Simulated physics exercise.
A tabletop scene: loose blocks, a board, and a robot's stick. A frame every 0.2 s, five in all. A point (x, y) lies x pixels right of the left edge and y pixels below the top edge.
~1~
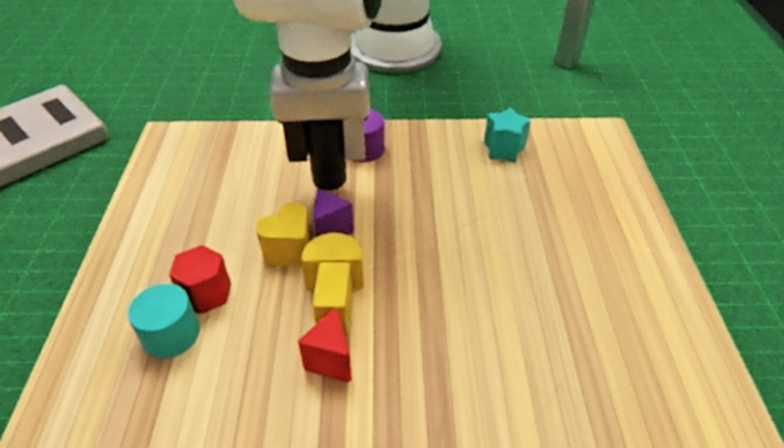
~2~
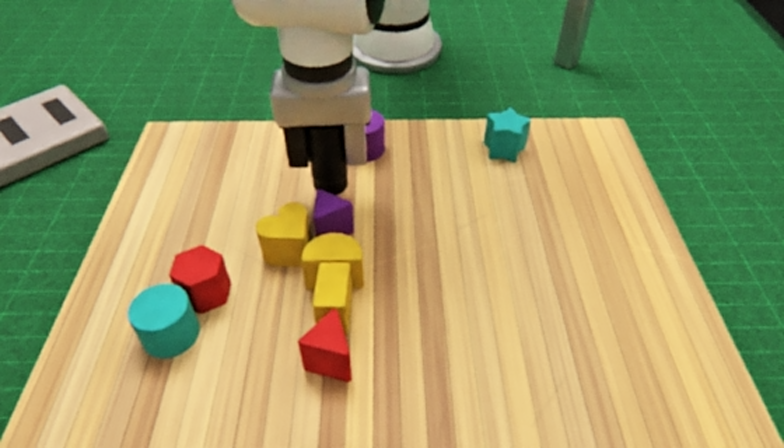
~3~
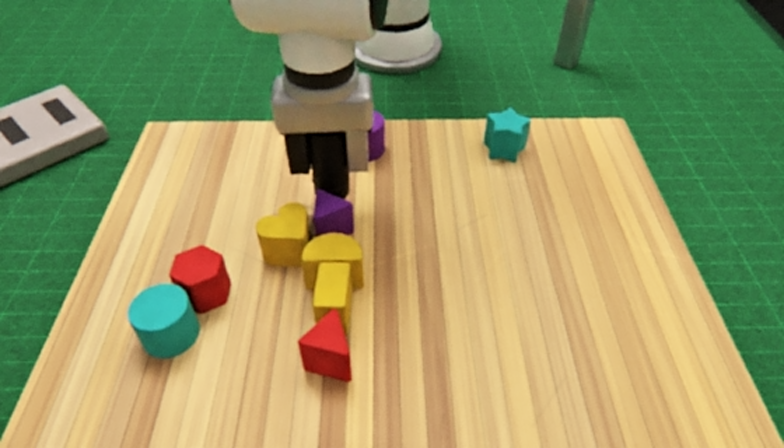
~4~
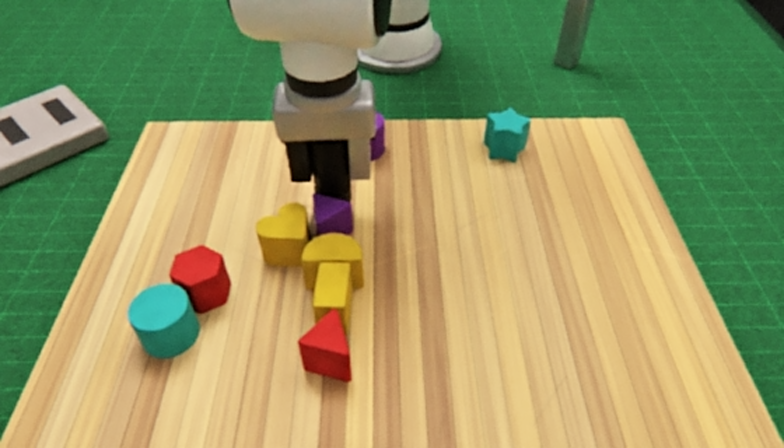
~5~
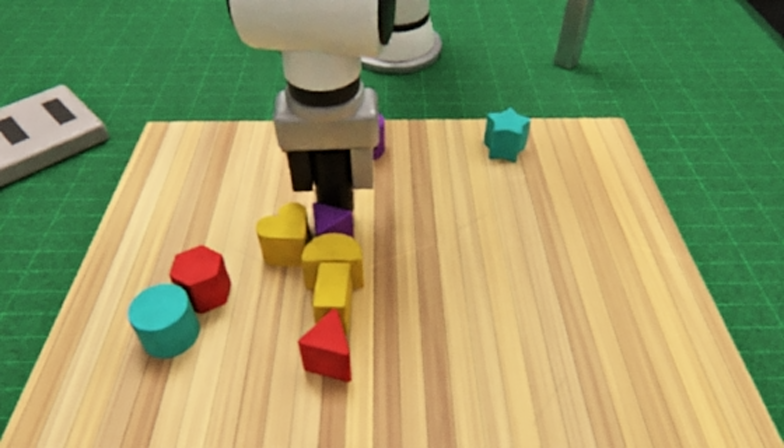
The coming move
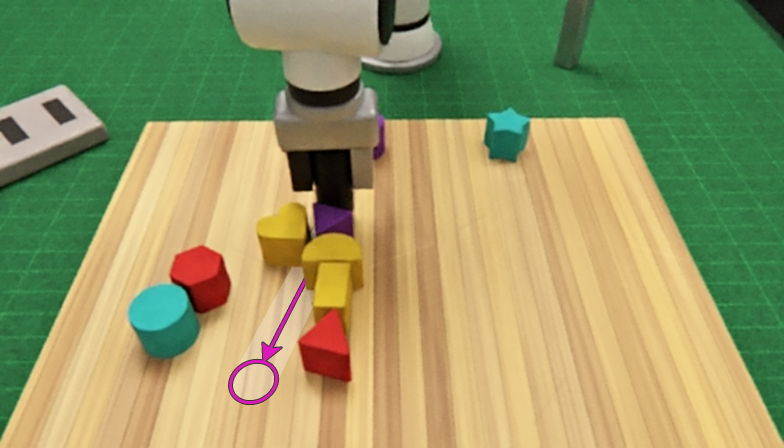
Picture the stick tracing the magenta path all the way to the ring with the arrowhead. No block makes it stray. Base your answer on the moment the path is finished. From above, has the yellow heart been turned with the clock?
In short: Yes.
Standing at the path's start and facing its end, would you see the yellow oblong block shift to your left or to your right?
Off to the left side.
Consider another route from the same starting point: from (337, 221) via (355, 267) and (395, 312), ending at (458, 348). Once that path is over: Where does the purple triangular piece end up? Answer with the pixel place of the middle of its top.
At pixel (312, 238).
The line goes in a line from (337, 221) to (254, 381).
What follows on the original path. One third of the way, stick at (311, 255); yellow heart at (266, 232), turned 30° clockwise; red triangular piece at (338, 352), turned 60° clockwise; purple triangular piece at (289, 262); yellow oblong block at (343, 310), turned 45° anticlockwise; yellow half-round block at (312, 284), turned 40° anticlockwise.
Two thirds of the way, stick at (283, 308); yellow heart at (265, 232), turned 30° clockwise; red triangular piece at (338, 353), turned 65° clockwise; purple triangular piece at (248, 315); yellow oblong block at (349, 322), turned 85° anticlockwise; yellow half-round block at (297, 327), turned 90° anticlockwise.
At the end, stick at (250, 371); yellow heart at (265, 232), turned 30° clockwise; red triangular piece at (341, 354), turned 50° clockwise; purple triangular piece at (201, 361), turned 70° clockwise; yellow oblong block at (349, 322), turned 85° anticlockwise; yellow half-round block at (295, 365), turned 125° anticlockwise.
